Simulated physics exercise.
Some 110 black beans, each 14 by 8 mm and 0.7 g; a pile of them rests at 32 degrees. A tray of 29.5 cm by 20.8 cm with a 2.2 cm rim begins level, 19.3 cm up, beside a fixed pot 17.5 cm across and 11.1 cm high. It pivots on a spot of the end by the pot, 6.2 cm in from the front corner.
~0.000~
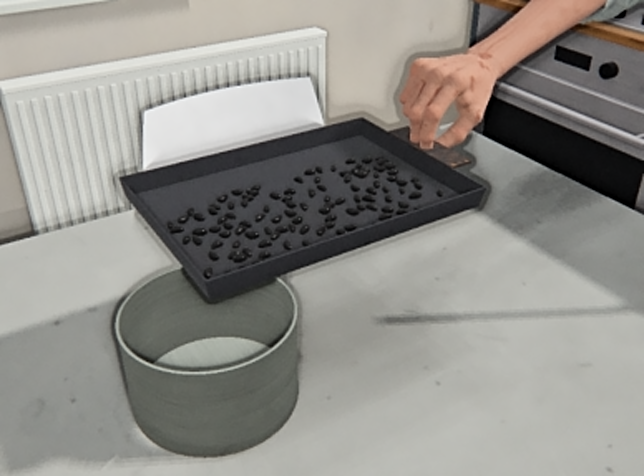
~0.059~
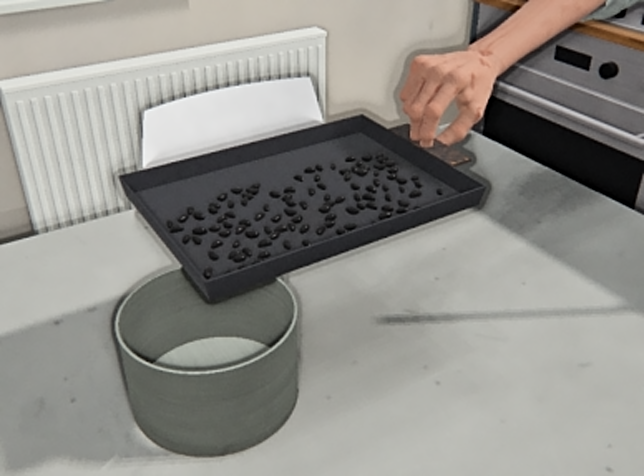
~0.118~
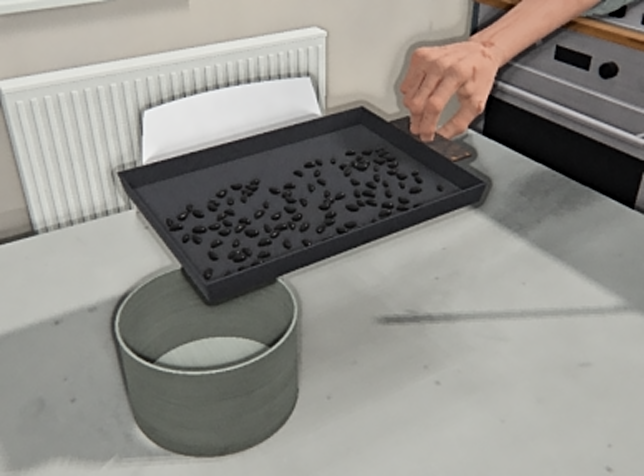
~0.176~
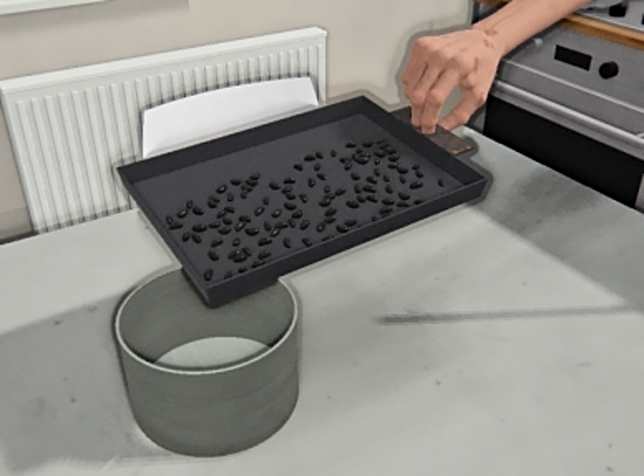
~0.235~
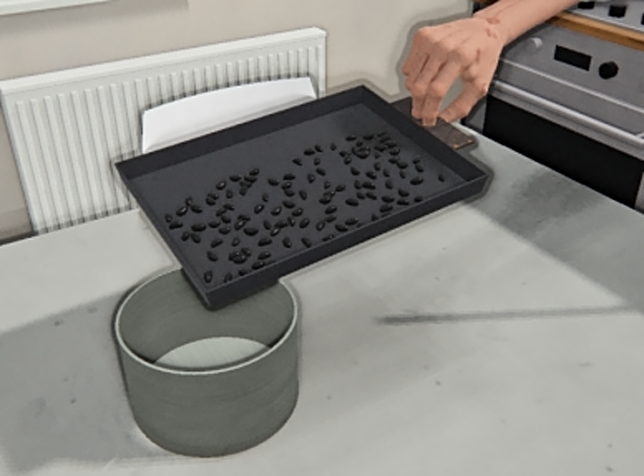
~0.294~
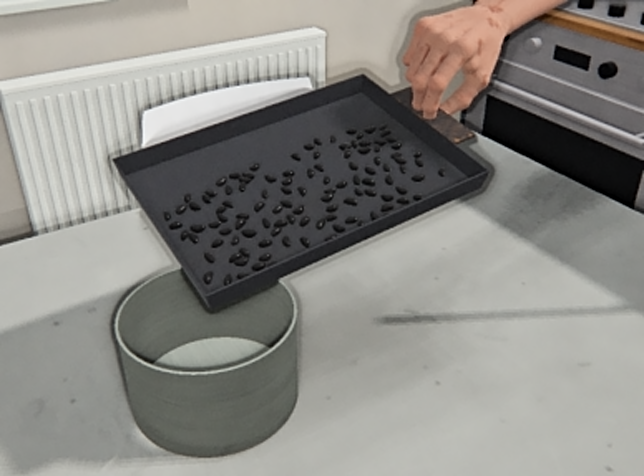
A hand reaches in from the upper right of a kitchen, seen from slightly above, over a pale grey tabletop with a white radiator behind and an oven at the right. It grips the handle of a dark tray scattered with black beans, above and behind a round grey-green pot at the lower left. The tray tilts slightly, its far side rising, while the beans barely shift and the camera stays still.
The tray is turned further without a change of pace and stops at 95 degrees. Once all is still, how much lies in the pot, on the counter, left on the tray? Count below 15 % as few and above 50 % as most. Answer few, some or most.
Pot: Some, counter: Most, tray: Few.
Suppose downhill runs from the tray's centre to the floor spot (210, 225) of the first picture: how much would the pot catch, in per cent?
About 35 per cent.
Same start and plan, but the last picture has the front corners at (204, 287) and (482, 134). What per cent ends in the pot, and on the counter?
Pot 10, counter 85.
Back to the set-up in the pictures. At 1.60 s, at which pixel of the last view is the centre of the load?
Around (285, 258).
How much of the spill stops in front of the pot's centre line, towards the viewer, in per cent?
About 100 per cent.
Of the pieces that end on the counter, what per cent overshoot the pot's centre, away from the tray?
Some 90 per cent.
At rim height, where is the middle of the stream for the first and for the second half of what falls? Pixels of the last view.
At about (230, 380), then at (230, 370).
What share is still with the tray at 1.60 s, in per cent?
Some 95 per cent of the load.
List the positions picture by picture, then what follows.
The first frame shows tray tilt 0 degrees, front corners at (208, 277) and (481, 187); middle of the pieces at (304, 206); pot at (208, 312).
The second frame shows tray tilt 1 degrees, front corners at (208, 278) and (481, 185); middle of the pieces at (304, 205).
The third frame shows tray tilt 3 degrees, front corners at (208, 281) and (481, 182); middle of the pieces at (304, 202).
The fourth frame shows tray tilt 6 degrees, front corners at (209, 284) and (483, 178), lowest corner left front; middle of the pieces at (304, 198).
The fifth frame shows tray tilt 9 degrees, front corners at (209, 288) and (483, 174), lowest corner left front; middle of the pieces at (304, 195).
The sixth frame shows tray tilt 12 degrees, front corners at (208, 291) and (484, 170), lowest corner left front; middle of the pieces at (303, 191); pot at (207, 312). The tray's pace is about 50 degrees a second.
After 1.08 s, tilt 50 degrees; the tray holds 100 %, the pot 0 %.
After 1.60 s, tilt 76 degrees; the tray holds 95 %, the pot 0 %.
Then, at 2.19 s, tilt 95 degrees; the tray holds 5 %, the pot 35 %.
In the end, at 3.1 s, pot 35 %, counter 60 %, tray 5 %.
